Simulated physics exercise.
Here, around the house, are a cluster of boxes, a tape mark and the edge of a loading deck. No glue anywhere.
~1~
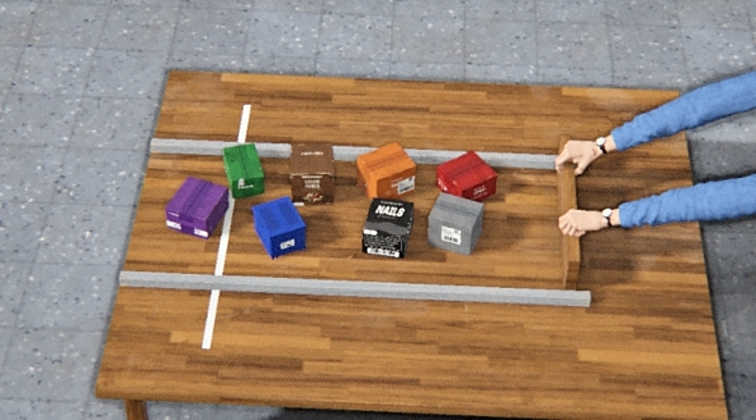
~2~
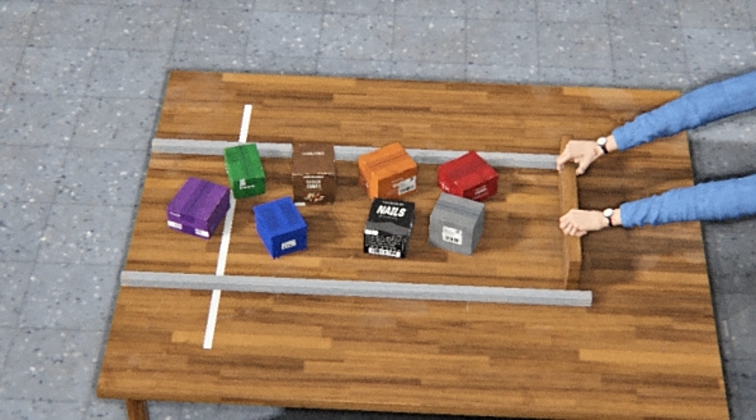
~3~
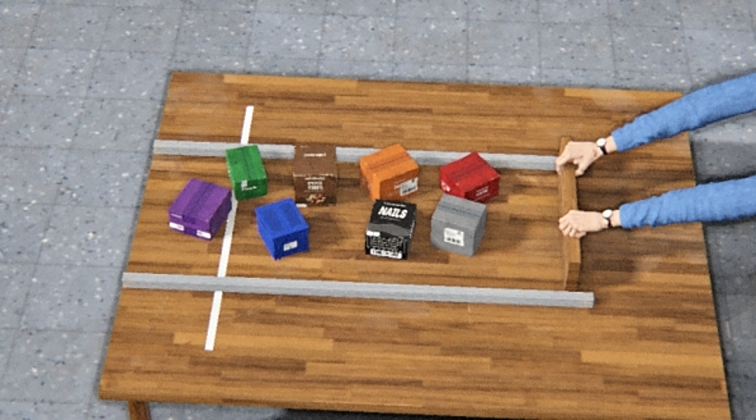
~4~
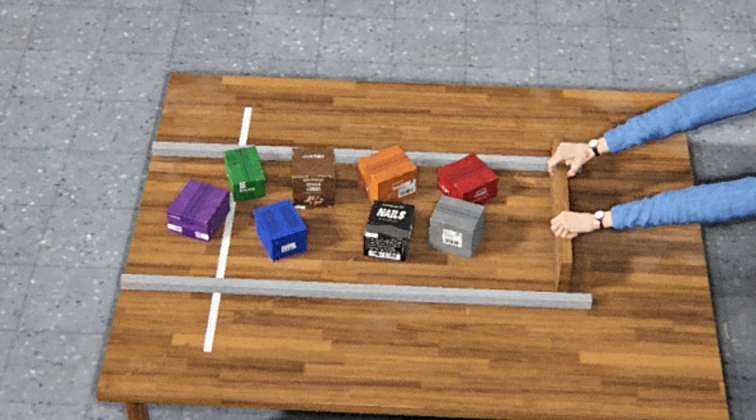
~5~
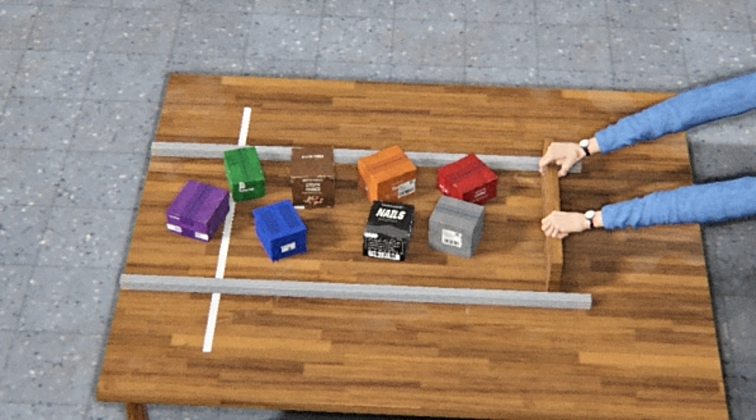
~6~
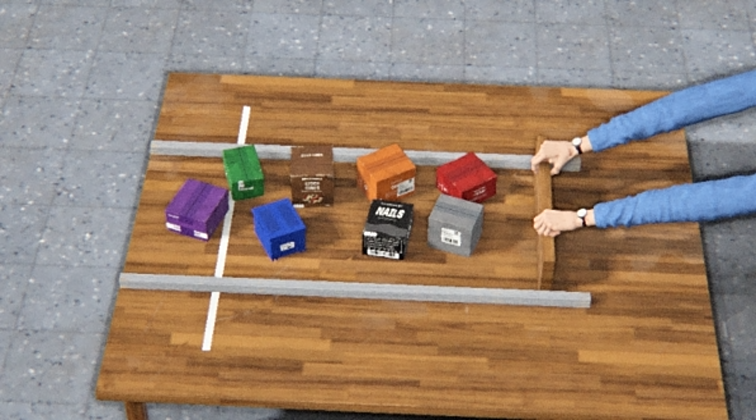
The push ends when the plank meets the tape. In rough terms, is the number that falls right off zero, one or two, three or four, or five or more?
In the end, the drop-off count sits at three or a four.
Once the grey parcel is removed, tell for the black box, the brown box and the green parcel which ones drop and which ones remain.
Well, the black box hangs in there, the brown box leaves the top, and the green parcel leaves the top.
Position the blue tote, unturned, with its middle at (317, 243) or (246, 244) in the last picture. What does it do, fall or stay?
Well, in both cases in turn, the blue tote does not stay and then stays where it is.
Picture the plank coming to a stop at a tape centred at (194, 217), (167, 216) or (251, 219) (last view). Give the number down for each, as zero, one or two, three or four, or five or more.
In the order of the places given: Five or over; five or more; 1 or 2.
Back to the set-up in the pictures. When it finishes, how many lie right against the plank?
2 in contact.
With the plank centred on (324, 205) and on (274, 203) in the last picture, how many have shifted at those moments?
First 8, after that 8.
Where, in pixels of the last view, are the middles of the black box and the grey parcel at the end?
Black box: (159, 223); grey parcel: (202, 220).
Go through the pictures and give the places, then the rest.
Purple box (198, 208); green parcel (244, 171); blue tote (280, 228); plank (568, 214); tape (228, 217), in the first picture.
Green parcel (245, 171); plank (569, 213), in the second picture.
Blue tote (283, 229); grey parcel (458, 226), in the third picture.
Purple box (199, 211); black box (389, 230), in the fourth picture.
Green parcel (244, 174); orange parcel (387, 177), in the fifth picture.
Purple box (198, 210); green parcel (244, 173); blue tote (280, 230); plank (544, 214); tape (228, 218), in the sixth picture.
A little later, none off yet; purple box at rest near (198, 210); green parcel at rest near (244, 173); blue tote at rest near (280, 230).
Next, none off yet; purple box shifted a little near (185, 209); green parcel shifted about its own width near (188, 168); blue tote shifted about its own width near (226, 221).
When it is over, the number that fall off is three or four; down, brown box, blue tote, green parcel and purple box.
